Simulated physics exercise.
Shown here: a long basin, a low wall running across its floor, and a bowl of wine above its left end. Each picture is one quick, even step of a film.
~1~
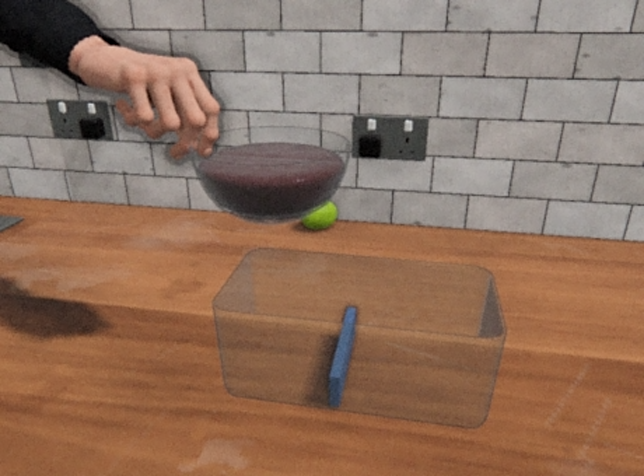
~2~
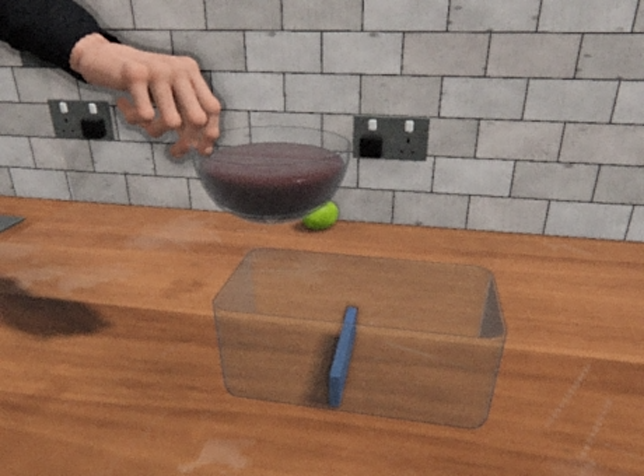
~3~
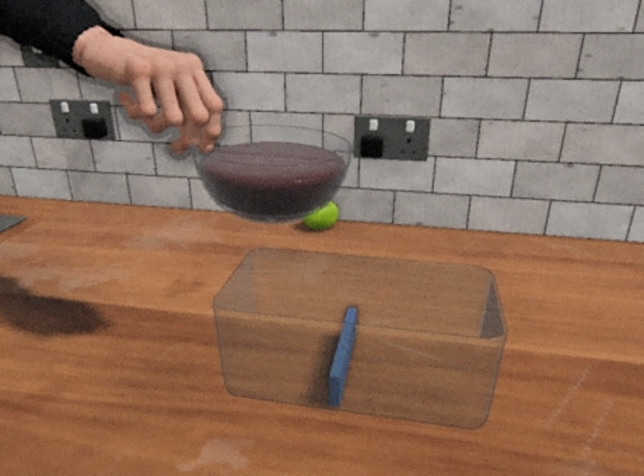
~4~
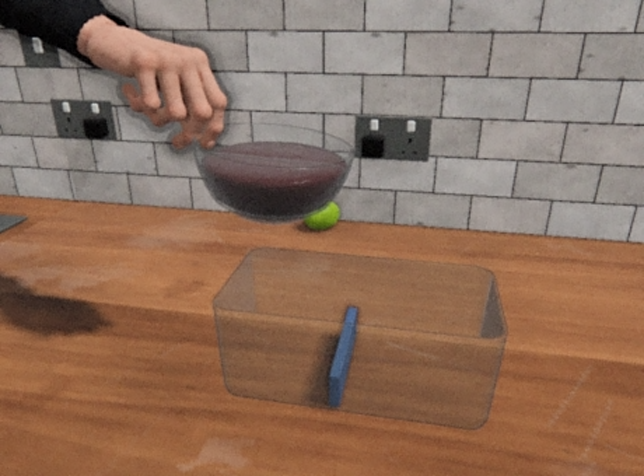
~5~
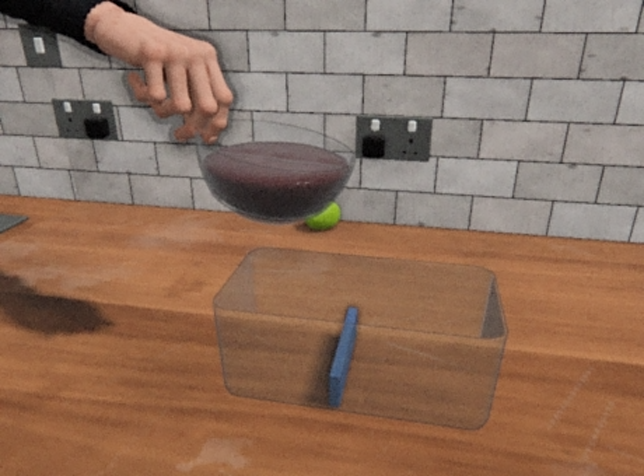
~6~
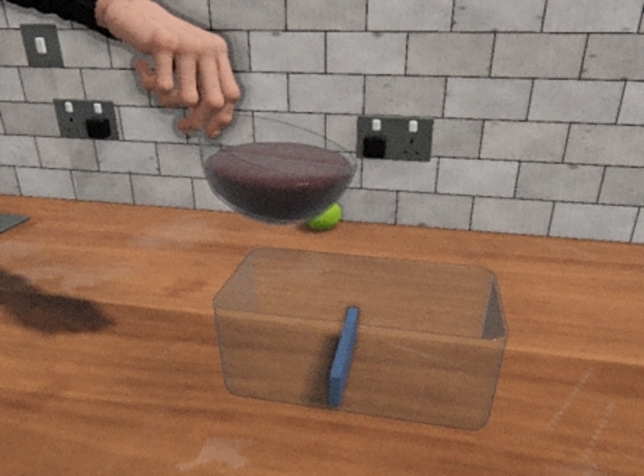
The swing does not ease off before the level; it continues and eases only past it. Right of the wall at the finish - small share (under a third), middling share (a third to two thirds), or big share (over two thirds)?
Big.
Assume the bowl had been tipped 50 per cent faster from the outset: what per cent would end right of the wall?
About 80 per cent would end up there.
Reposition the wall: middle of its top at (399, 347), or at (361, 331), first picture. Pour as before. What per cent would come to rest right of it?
Around 40 percent in try one and around 80 percent in try two.
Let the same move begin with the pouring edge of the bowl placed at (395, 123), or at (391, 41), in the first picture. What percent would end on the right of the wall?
Near 90 in a hundred first, near 80 in a hundred second.
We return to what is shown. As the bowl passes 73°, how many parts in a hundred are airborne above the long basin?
Airborne share: Approx. 35 %.
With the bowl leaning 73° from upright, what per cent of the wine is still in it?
About 35 % remains.
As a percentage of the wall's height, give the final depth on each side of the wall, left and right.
The left reads 10 in a hundred and the right 70 in a hundred.
A moment on, the bowl is tipped part way and 36 per cent is still to pour, 0 is left of the wall and 27 right of it.
Next, the bowl is tipped right over and 2 per cent is still to pour, 11 is left of the wall and 83 right of it.
Then the bowl is tipped right over and 0 per cent is still to pour, 14 is left of the wall and 85 right of it.
Later the bowl is tipped right over and 0 per cent is still to pour, 14 is left of the wall and 85 right of it.
At rest 14 per cent lies left of the wall, 85 right of it and 0 outside.
